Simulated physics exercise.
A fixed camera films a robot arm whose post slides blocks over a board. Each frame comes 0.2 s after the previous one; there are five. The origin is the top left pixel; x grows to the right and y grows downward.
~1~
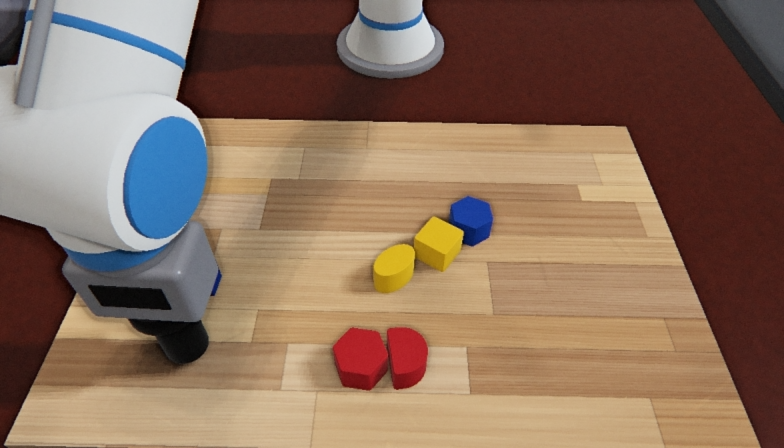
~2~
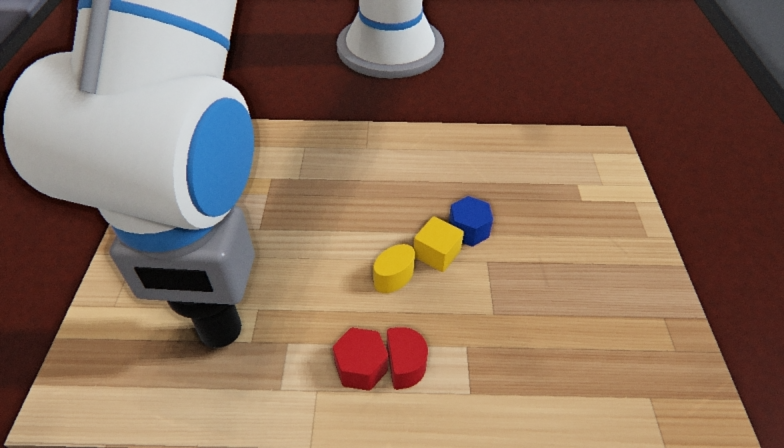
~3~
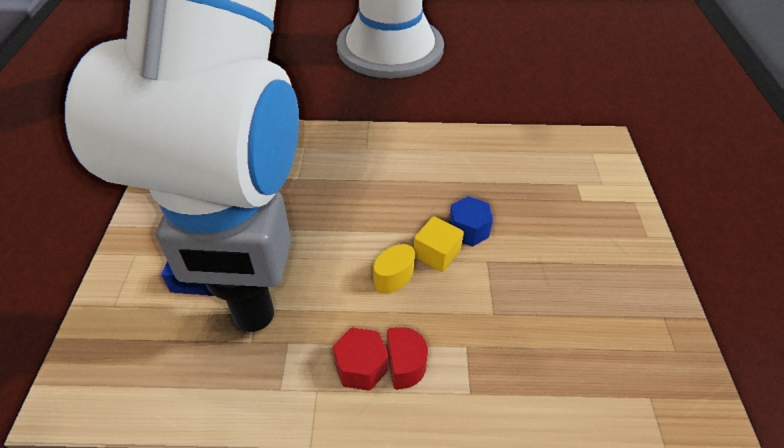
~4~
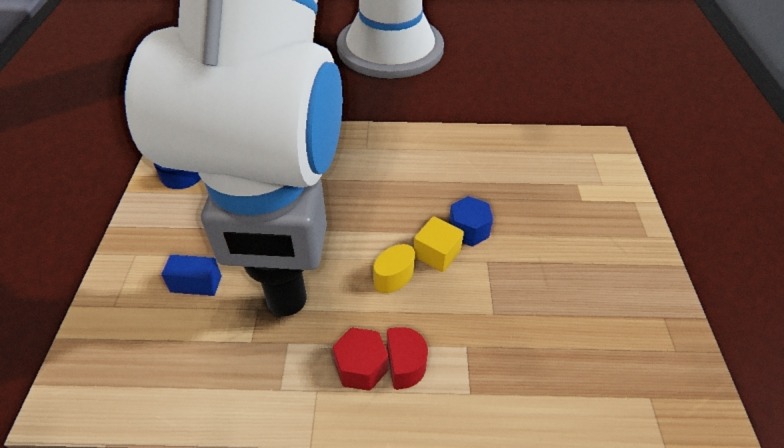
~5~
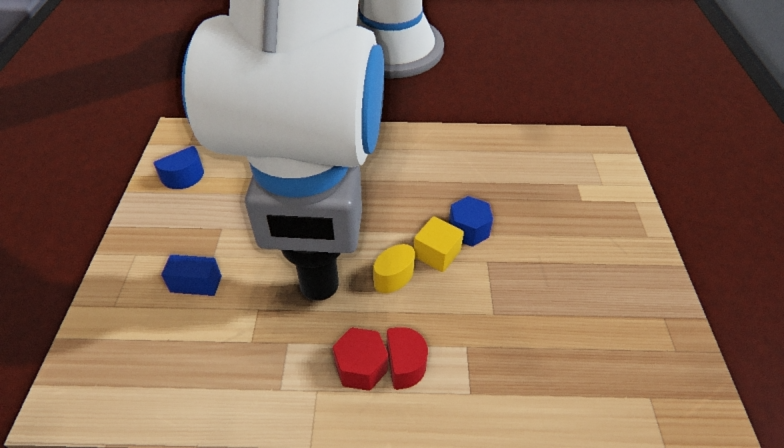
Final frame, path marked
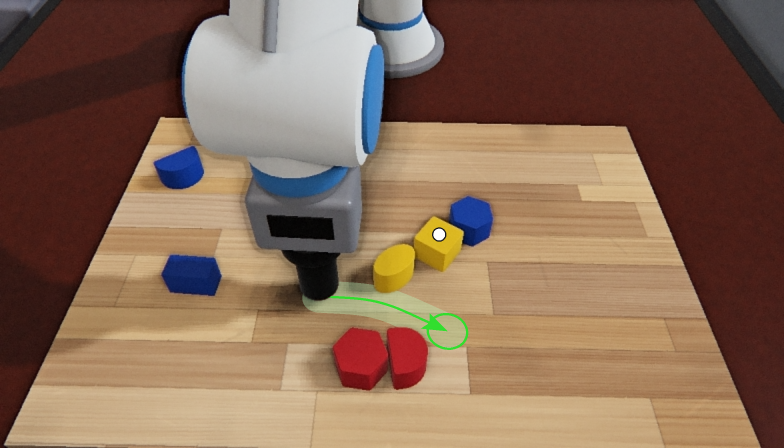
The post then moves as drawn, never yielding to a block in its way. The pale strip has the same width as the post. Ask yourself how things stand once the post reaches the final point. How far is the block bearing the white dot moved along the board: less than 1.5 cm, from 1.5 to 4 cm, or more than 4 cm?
Displaced less than 1.5 cm.
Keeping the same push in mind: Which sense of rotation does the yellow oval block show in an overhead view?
I'd predict that, seen from above, the yellow oval block rotates counter-clockwise.
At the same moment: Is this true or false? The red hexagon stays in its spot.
Answer: True.
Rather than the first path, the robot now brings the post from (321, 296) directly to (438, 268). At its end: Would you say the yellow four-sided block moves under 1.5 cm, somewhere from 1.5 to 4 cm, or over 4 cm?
It ends farther than 4 cm from its spot.
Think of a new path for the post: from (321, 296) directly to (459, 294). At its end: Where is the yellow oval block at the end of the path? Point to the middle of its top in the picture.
The centre of its top will be at (427, 249).
The drawn path runs from (321, 296) through (386, 304) to (447, 331); the dot is on the yellow four-sided block.
What follows on the original path. One third of the way, post (367, 290); yellow oval block (398, 258).
Two thirds of the way, post (408, 303); yellow oval block (410, 257), turned 45° anticlockwise.
At the end, post (449, 321); red hexagon not moved; yellow oval block (410, 257), turned 45° anticlockwise; yellow four-sided block not moved.
